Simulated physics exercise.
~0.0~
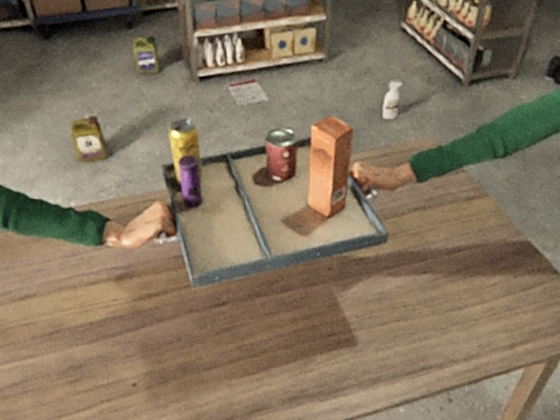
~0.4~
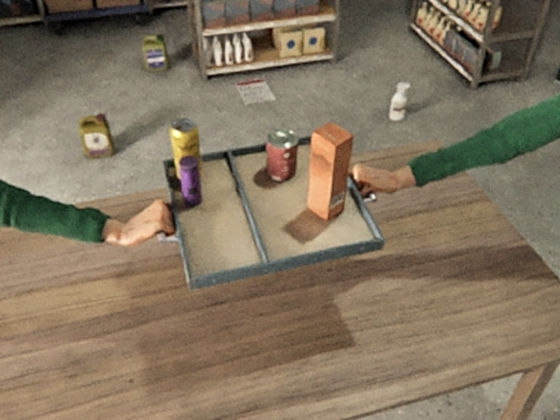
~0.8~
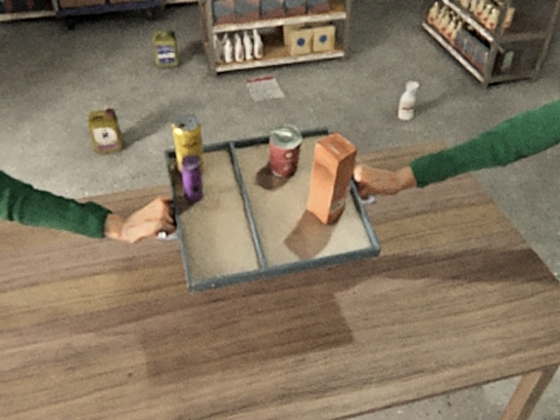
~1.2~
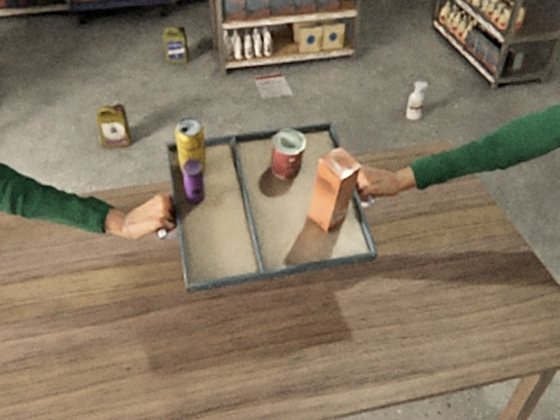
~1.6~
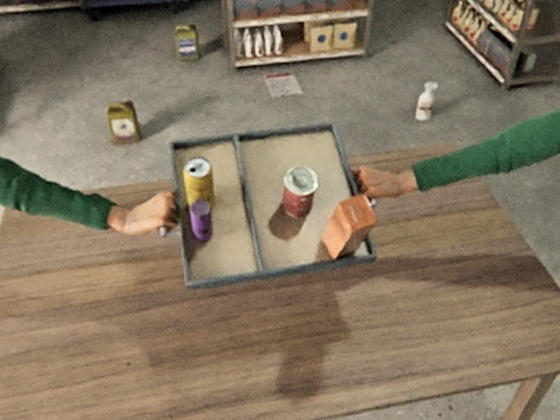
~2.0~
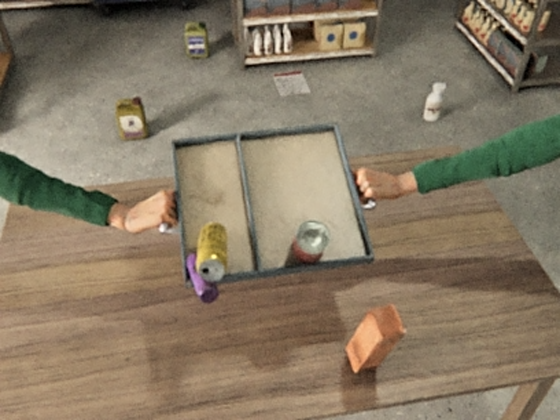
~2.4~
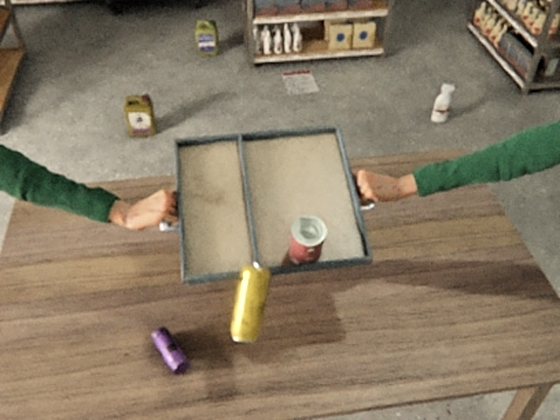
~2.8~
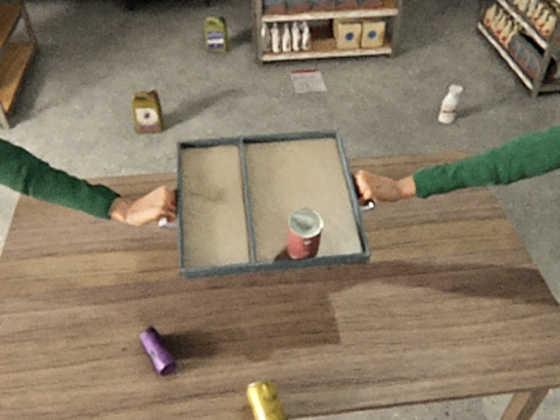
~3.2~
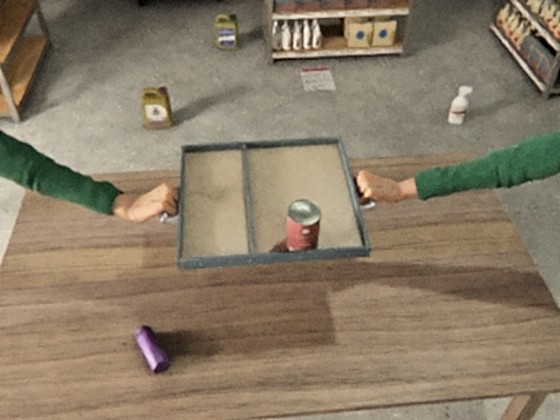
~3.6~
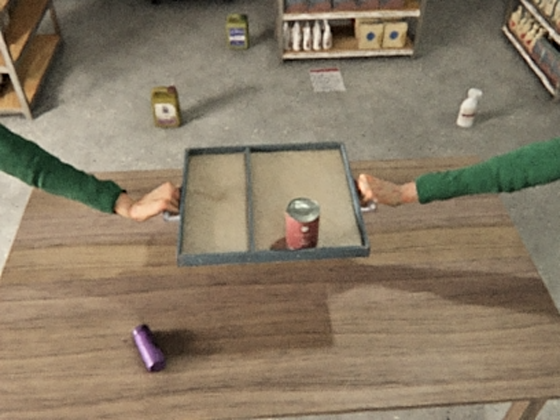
Above a wooden table, two hands tip a tray; three items fall, one red tin stays.
